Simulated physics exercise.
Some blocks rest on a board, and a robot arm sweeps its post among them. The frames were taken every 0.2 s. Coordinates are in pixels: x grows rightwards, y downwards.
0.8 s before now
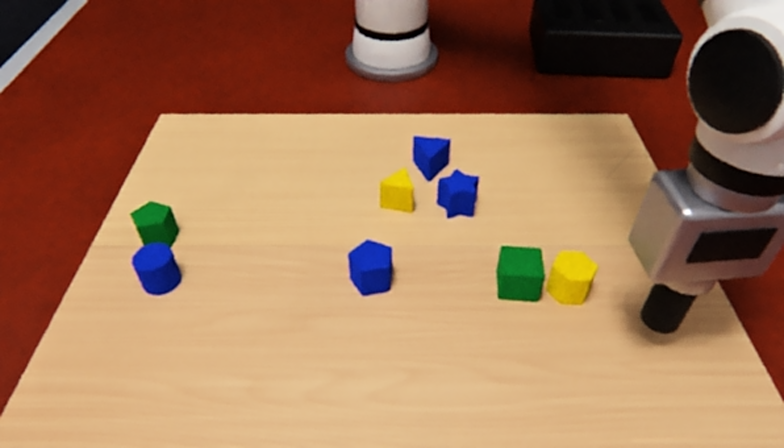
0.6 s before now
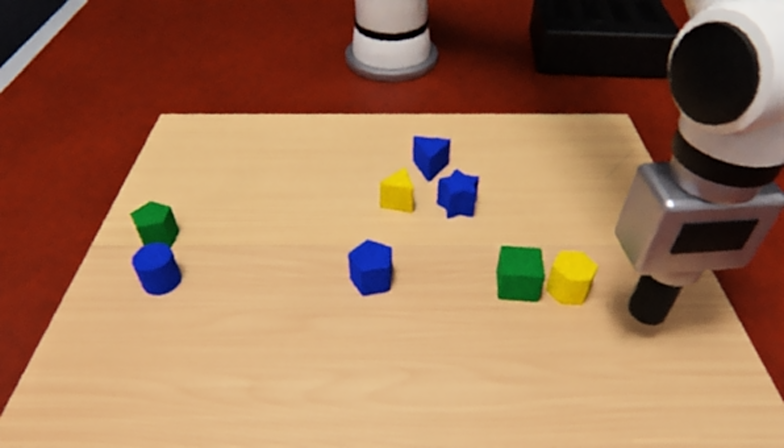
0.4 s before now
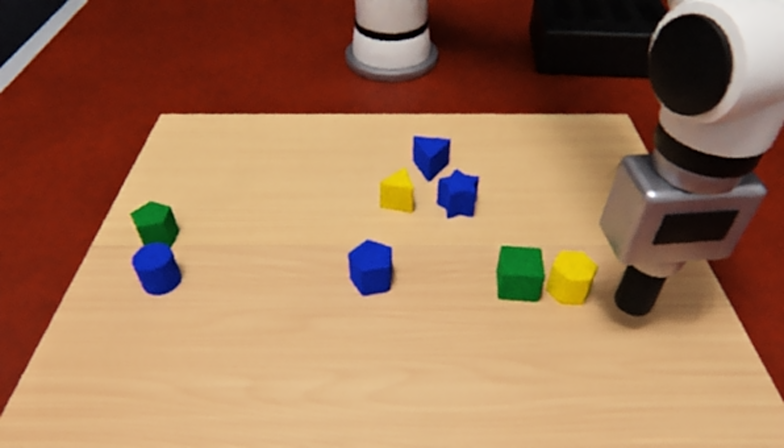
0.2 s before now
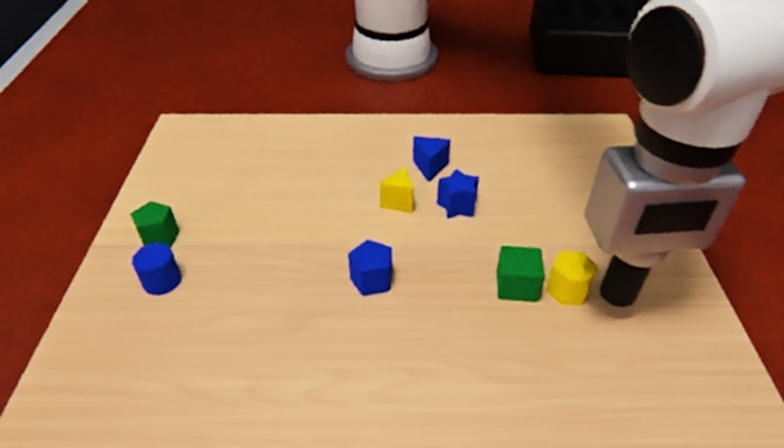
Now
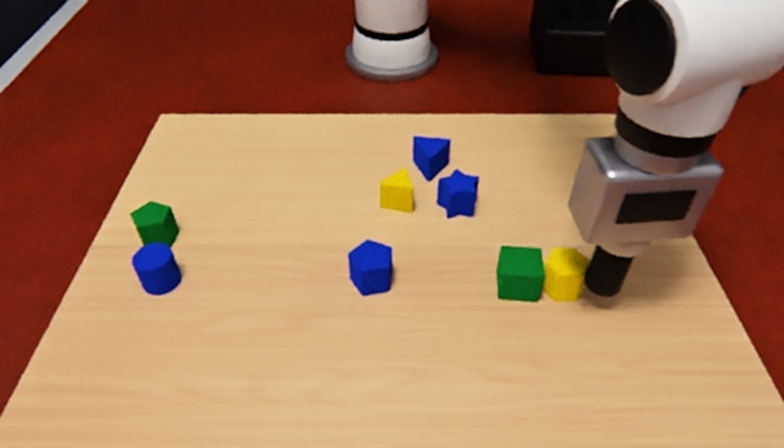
The clip opens on a wooden board scattered with blue, green and yellow blocks, a robot arm's dark post standing at the right. The post glides left and slightly away from the viewer toward the yellow hexagon, then nudges it a little left, close beside the green square, while the other blocks stay still.
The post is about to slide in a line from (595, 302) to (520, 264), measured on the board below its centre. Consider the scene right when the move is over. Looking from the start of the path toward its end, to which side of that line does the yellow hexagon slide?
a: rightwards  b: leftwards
I choose a.
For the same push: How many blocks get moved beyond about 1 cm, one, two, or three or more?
I'm going with two.
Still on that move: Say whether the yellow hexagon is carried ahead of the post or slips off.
The post still pushes it.
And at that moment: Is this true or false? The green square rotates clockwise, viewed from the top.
My answer: False.
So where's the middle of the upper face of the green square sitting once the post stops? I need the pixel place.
Roughly at (498, 253).
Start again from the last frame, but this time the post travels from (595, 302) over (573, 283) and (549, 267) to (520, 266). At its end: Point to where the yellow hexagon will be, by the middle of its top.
If I read the scene right, the answer is (502, 220).
On the path given first. Halfway along, post (560, 263); green square (501, 254), turned 35° anticlockwise; yellow hexagon (532, 238).
At the end, post (524, 245); green square (498, 253), turned 45° anticlockwise; yellow hexagon (503, 218), turned 30° clockwise.
